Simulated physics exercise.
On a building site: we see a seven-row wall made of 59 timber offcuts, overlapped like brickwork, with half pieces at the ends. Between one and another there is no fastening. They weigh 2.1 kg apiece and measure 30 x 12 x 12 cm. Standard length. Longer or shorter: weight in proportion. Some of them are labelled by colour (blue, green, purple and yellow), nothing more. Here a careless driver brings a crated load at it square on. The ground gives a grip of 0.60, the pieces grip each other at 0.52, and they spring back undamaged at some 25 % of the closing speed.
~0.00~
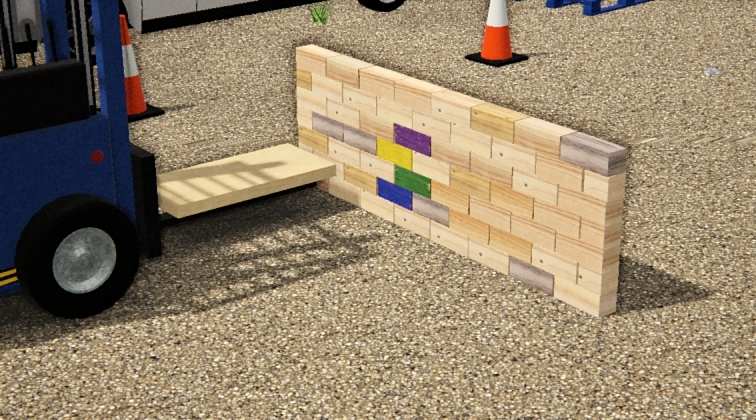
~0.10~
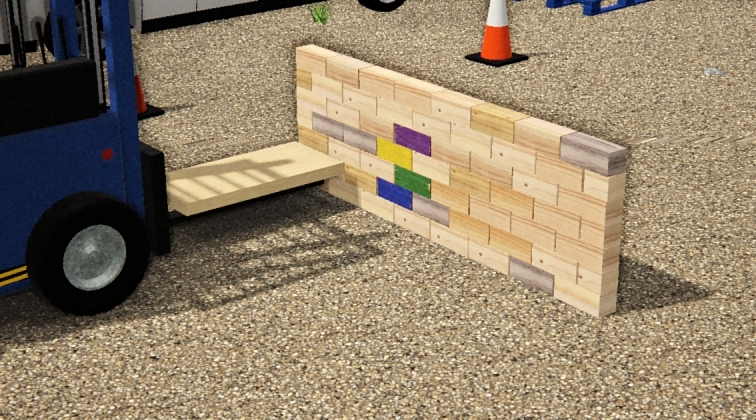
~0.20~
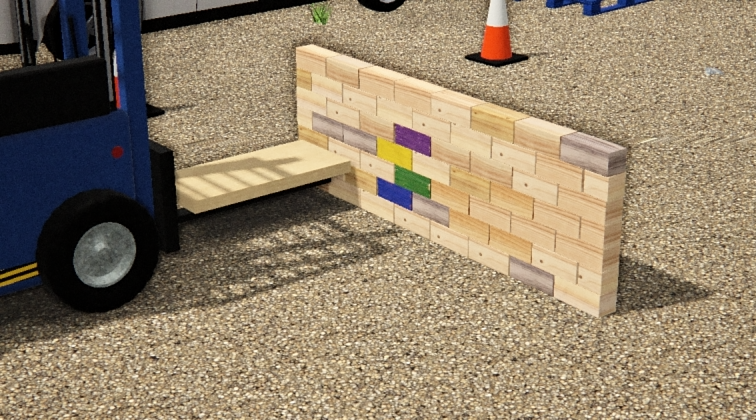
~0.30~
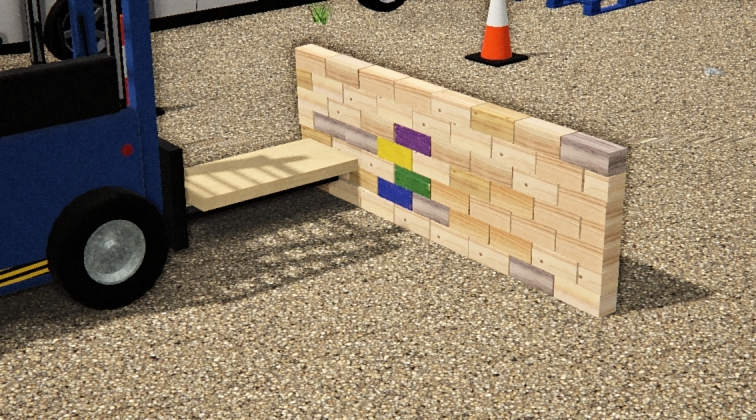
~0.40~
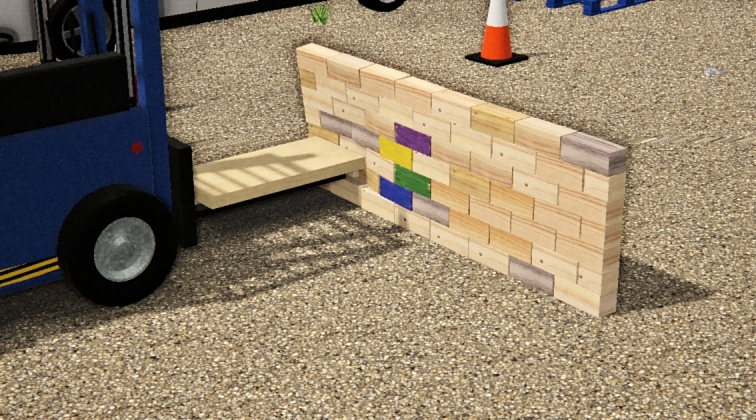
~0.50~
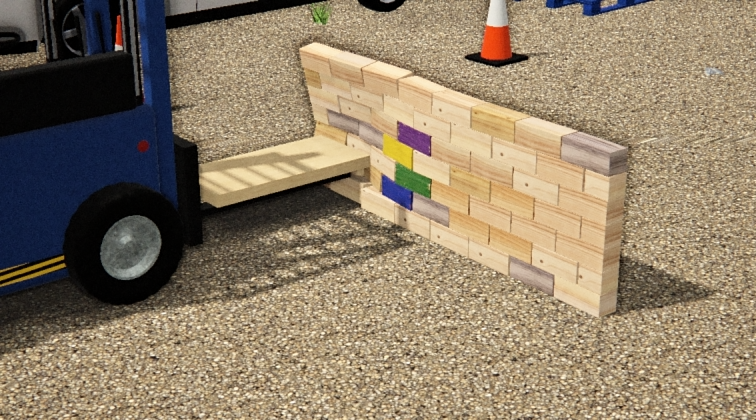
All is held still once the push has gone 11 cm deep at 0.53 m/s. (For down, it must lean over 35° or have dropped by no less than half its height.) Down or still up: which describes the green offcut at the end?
Still up.
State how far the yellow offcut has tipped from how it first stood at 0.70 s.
Close to 10° of tilt compared with the start.
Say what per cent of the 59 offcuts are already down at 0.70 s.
By then, 5 per cent.
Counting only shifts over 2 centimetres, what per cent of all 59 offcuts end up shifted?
Shifted share: 40 %.
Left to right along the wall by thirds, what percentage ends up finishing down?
The thirds come out at 90 on the left, 40 in the middle and 0 on the right, in per cent.
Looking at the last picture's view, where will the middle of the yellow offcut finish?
Its centre finishes around pixel (460, 214) in the last picture.
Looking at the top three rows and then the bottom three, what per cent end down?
60 % and 20 %.
By 0.70 s, 3 of the 59 offcuts down; green offcut unmoved; yellow offcut tilted 10°.
By 0.90 s, 14 of the 59 offcuts down; green offcut unmoved; purple offcut tilted 30°.
By 1.12 s, 24 of the 59 offcuts down; green offcut unmoved; yellow offcut tilted 71°, 10 cm lower.
By 1.44 s, 24 of the 59 offcuts down; green offcut unmoved; purple offcut on its side.
When it is over (3.2 s), 24 of the 59 offcuts down; green offcut unmoved; yellow offcut upside down; purple offcut on its side. In pixels of the last frame, middles, green offcut near (420, 179), yellow offcut near (460, 214).
